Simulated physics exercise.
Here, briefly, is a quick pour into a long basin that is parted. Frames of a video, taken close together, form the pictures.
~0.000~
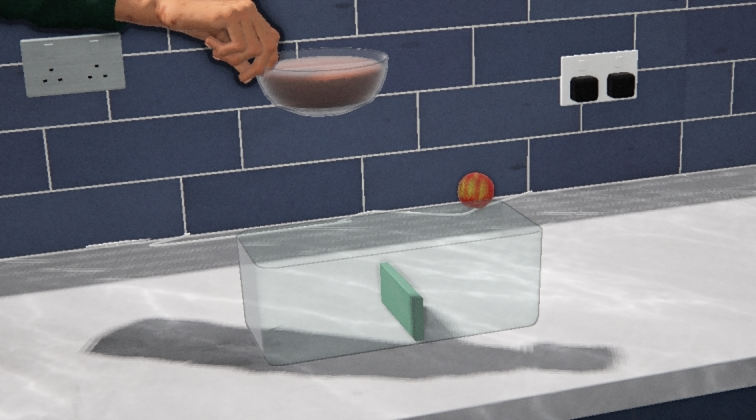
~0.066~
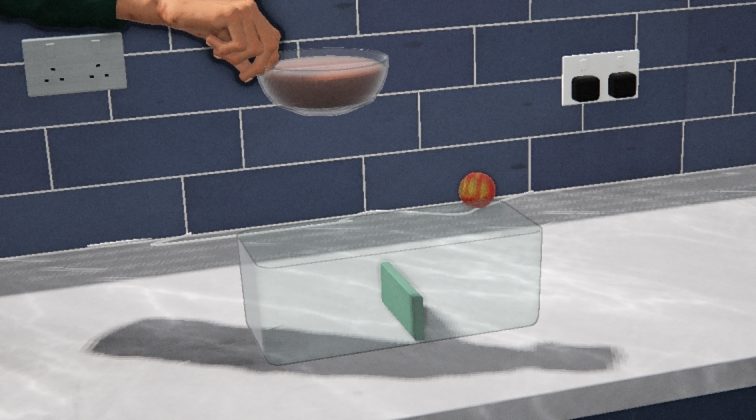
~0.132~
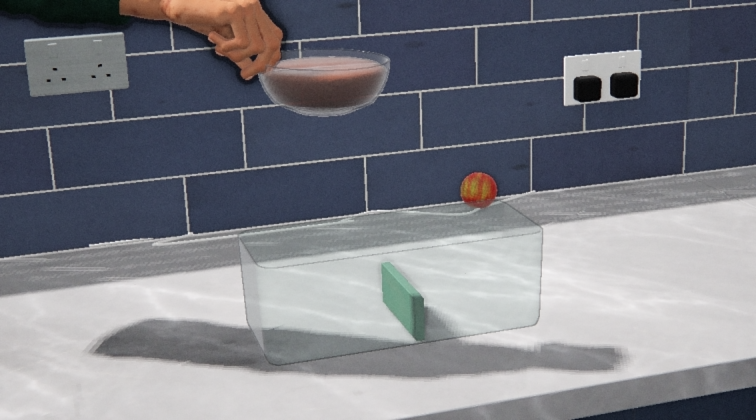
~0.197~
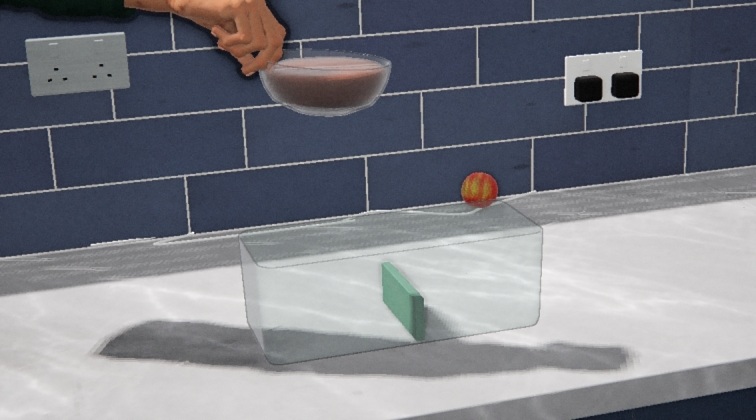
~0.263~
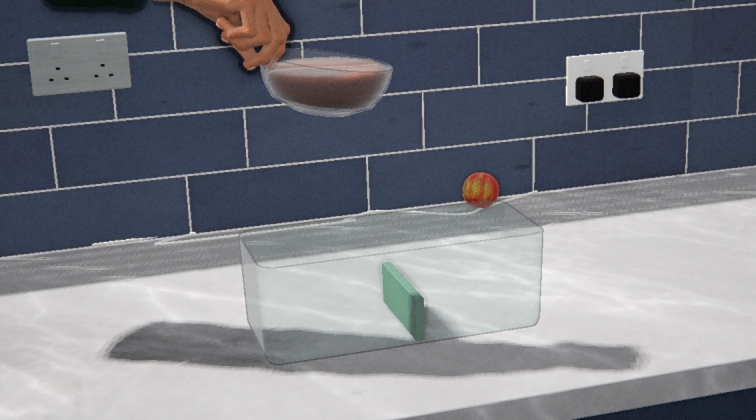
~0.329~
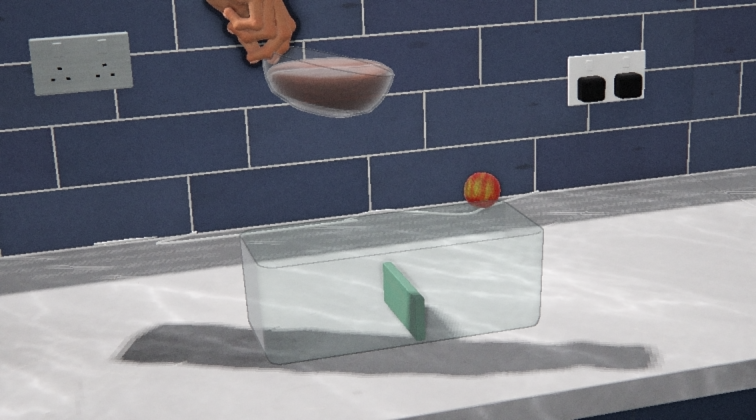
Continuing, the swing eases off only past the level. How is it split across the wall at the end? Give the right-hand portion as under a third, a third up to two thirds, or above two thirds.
The right-hand portion is above two thirds.
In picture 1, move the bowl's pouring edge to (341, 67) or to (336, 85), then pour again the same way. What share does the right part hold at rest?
65 and 50 per cent.
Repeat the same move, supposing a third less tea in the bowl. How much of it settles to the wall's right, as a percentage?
It comes to near 85 per cent.
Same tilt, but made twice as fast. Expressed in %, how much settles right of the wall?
About 80 %.
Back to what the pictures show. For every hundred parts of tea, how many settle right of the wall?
Around 90 percent.
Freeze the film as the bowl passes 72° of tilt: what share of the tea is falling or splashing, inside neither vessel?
That comes to near 40 percent.
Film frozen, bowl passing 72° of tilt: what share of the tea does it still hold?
Near 20 in a hundred still remains.
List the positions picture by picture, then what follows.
The first frame shows tilt 0°; pouring edge (384, 55); surface from (259, 71) to (381, 62); the long basin's rim runs from (246, 252) to (522, 216); the wall's top is at (401, 281).
The second frame shows tilt 1°; pouring edge (384, 56); surface from (259, 72) to (381, 62).
The third frame shows tilt 2°; pouring edge (386, 58); surface from (261, 72) to (382, 63).
The fourth frame shows tilt 5°; pouring edge (387, 62); surface from (262, 71) to (383, 64).
The fifth frame shows tilt 10°; pouring edge (388, 67); surface from (264, 71) to (386, 64).
The sixth frame shows tilt 15°; pouring edge (390, 73); surface from (267, 73) to (387, 68); 2 per cent is over the edge.
A moment on, the bowl is tipped part way and 20 per cent is still to pour, 1 is left of the wall and 39 right of it.
Next, the bowl is tipped right over and 0 per cent is still to pour, 8 is left of the wall and 89 right of it.
Then the bowl is tipped right over and 0 per cent is still to pour, 9 is left of the wall and 89 right of it.
Later the bowl is tipped right over and 0 per cent is still to pour, 9 is left of the wall and 89 right of it.
In the end 9 per cent lies left of the wall, 89 right of it and 2 outside.
